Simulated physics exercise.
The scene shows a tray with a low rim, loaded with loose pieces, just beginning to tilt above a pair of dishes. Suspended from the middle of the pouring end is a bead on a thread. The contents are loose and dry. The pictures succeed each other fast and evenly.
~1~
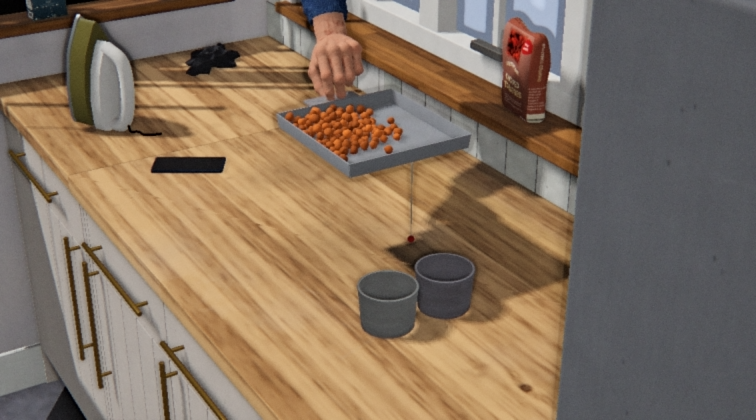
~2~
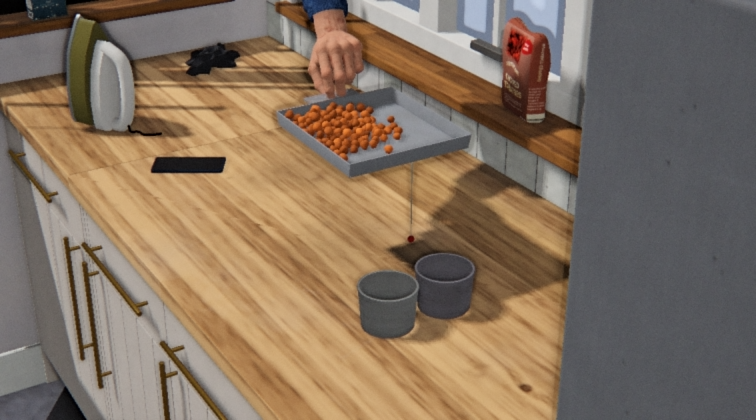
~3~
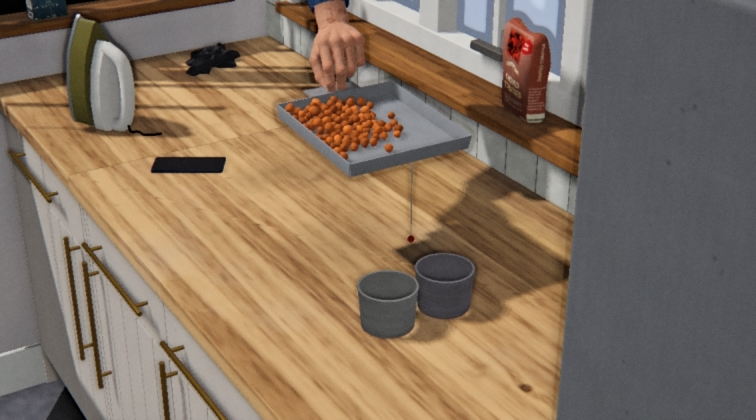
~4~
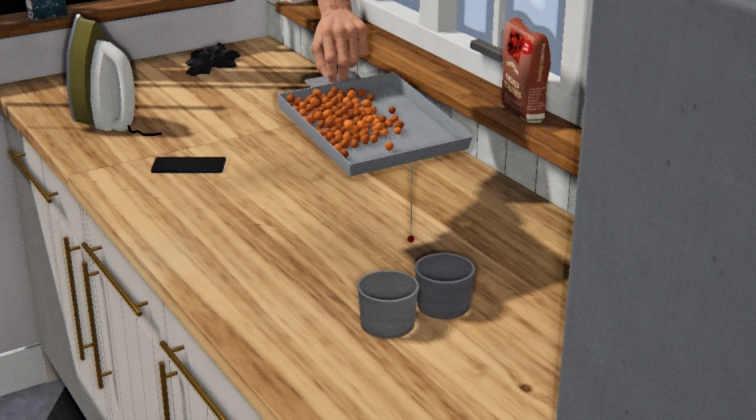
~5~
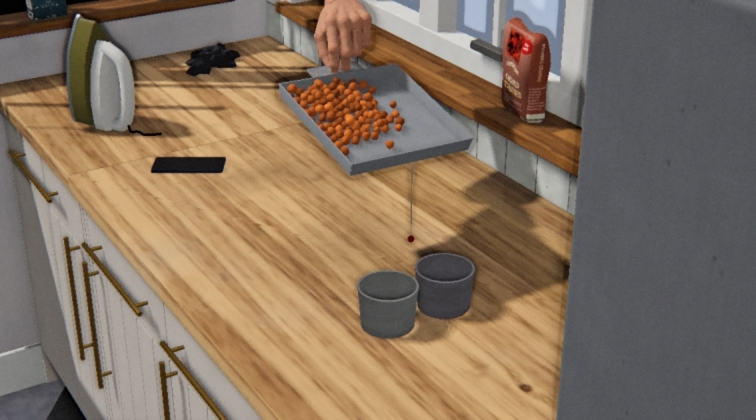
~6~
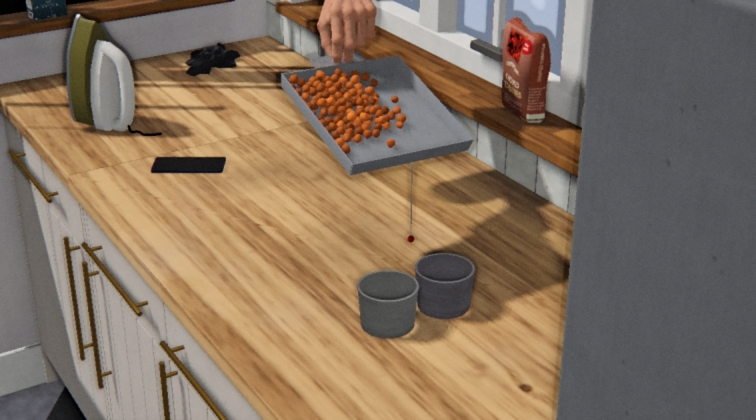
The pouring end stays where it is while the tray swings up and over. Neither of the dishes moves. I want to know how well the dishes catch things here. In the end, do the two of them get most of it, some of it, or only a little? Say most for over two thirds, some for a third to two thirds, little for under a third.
They get some of it.
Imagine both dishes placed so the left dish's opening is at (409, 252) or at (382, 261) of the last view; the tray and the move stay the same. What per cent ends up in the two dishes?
Trial 1 about 10 %, trial 2 about 10 %.
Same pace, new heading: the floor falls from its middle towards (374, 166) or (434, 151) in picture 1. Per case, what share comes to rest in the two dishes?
First some 20, then 20 per cent.
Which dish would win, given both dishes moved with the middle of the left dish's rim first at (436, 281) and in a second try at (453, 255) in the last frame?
The first layout gives the one at left, the second layout gives the one at left.
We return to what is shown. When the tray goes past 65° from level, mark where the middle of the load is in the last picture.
At about (406, 130).
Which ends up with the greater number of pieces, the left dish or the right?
The victory goes to the right.
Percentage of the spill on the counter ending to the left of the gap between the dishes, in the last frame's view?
Close to 0 per cent.
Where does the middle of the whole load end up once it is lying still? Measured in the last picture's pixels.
Near (449, 304), more or less.
Soon after the last picture, tray tipped steeply; nearly all on the tray; a stray few in the air.
A little later, tray tipped past a quarter turn; nearly all on the tray; a stray few in the right dish; a stray few outside both; a stray few in the air.
Later still, tray tipped past a quarter turn; a small part in the left dish; about a third in the right dish; about half outside both.
At rest, tray tipped past a quarter turn; a small part in the left dish; about a third in the right dish; about half outside both.
